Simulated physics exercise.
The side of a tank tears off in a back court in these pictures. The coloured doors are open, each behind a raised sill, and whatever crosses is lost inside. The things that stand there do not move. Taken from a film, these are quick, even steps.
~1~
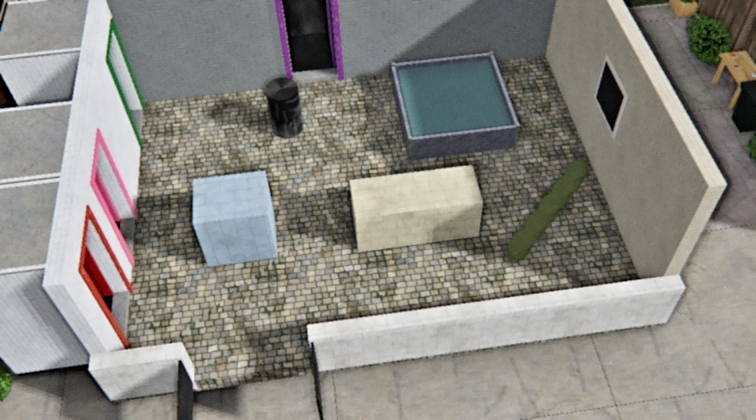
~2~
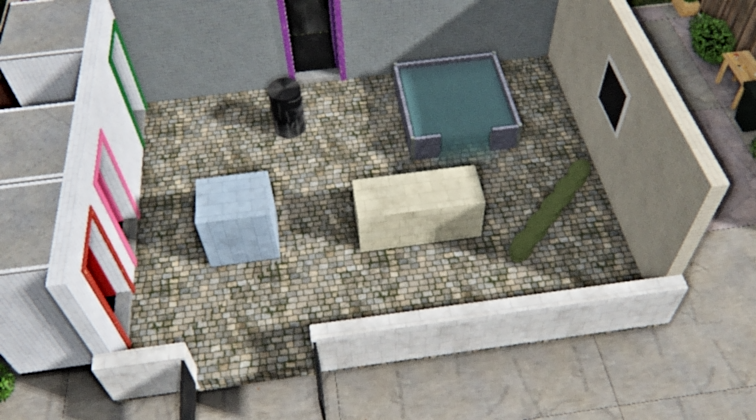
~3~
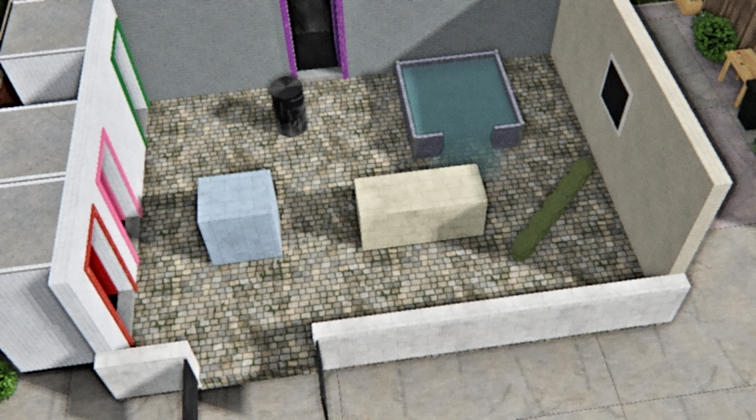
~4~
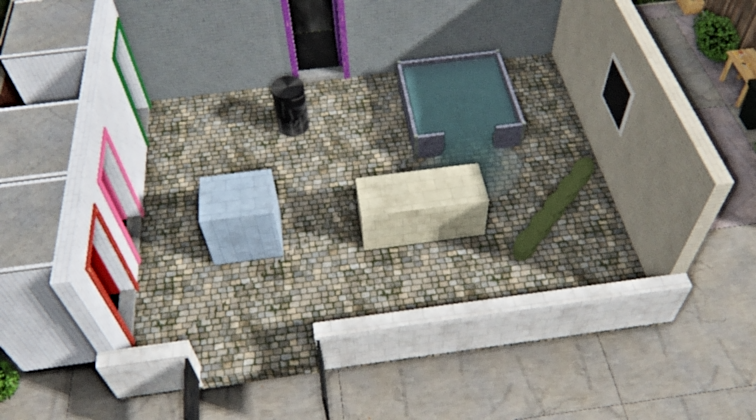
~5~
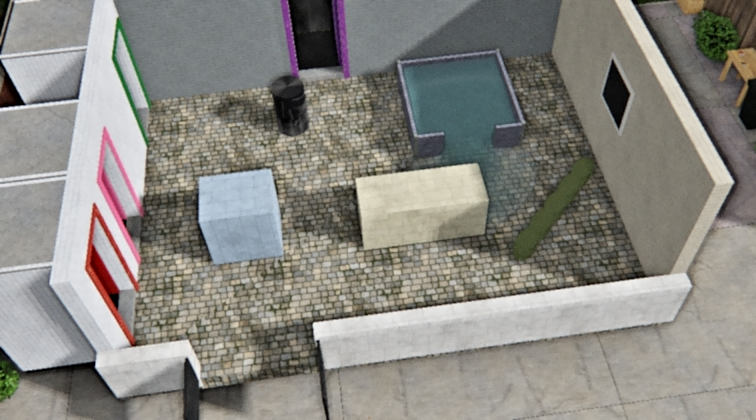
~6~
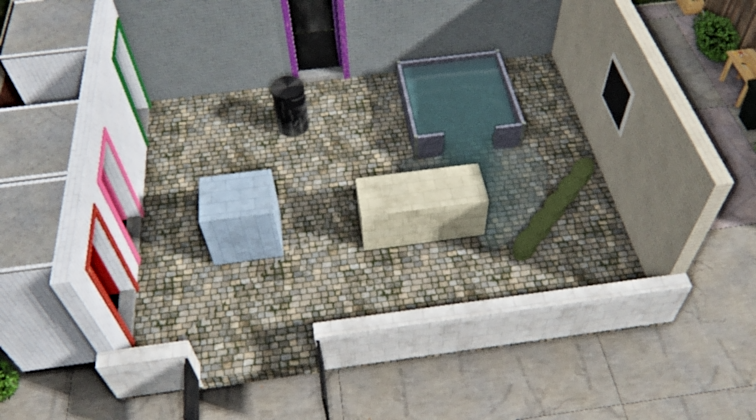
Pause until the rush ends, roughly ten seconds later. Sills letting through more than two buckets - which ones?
One by one: Red door: Not beyond two buckets, pink door: Not beyond two buckets, green door: Not beyond two buckets, purple door: Not beyond two buckets.
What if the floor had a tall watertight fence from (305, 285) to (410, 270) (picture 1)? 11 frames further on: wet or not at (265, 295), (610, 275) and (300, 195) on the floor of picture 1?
Taking the three spots in turn, they are unwetted, unwetted and inundated.
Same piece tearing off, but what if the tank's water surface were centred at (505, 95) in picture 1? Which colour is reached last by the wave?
My answer: The door marked green.
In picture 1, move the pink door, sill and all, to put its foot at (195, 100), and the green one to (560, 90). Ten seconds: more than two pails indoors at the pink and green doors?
Put simply, the pink door comes up short and the green door comes up short.
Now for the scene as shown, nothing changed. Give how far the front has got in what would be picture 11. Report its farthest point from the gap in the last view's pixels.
My estimate: Roughly (539, 317).
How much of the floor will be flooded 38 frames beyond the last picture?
About 70 percent.
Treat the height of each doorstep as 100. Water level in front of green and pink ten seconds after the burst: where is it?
First 60 percent, then 100 percent.
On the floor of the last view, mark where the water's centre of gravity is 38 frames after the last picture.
That comes out near (404, 184).
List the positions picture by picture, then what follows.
Still water in the water tank at (453, 97), in the first picture.
Water pours out at (465, 146) and has run to a hidden place, in the second picture.
Water pours out at (467, 146) and has run to a hidden place, in the third picture.
The front is at a hidden place, out from the gap at (468, 145), in the fourth picture.
Water pours out at (468, 144) and has run to (496, 221), in the fifth picture.
The front is at (501, 241), out from the gap at (468, 144), in the sixth picture.
A moment on, water covers 10 % of the floor; the red door not reached, the pink door not reached, the green door not reached, the purple door not reached.
Next, water covers 25 % of the floor; the red door not reached, the pink door not reached, the green door not reached, the purple door not reached.
Then, water covers 50 % of the floor; the red door not reached, the pink door not reached, the green door not reached, the purple door not reached.
Later, water covers 70 % of the floor; the red door wet at the sill, nothing in, the pink door wet at the sill, nothing in, the green door wet at the sill, nothing in, the purple door wet at the sill, nothing in.
In the end, water covers 85 % of the floor; the red door wet at the sill, nothing in, the pink door wet at the sill, nothing in, the green door wet at the sill, nothing in, the purple door wet at the sill, nothing in.
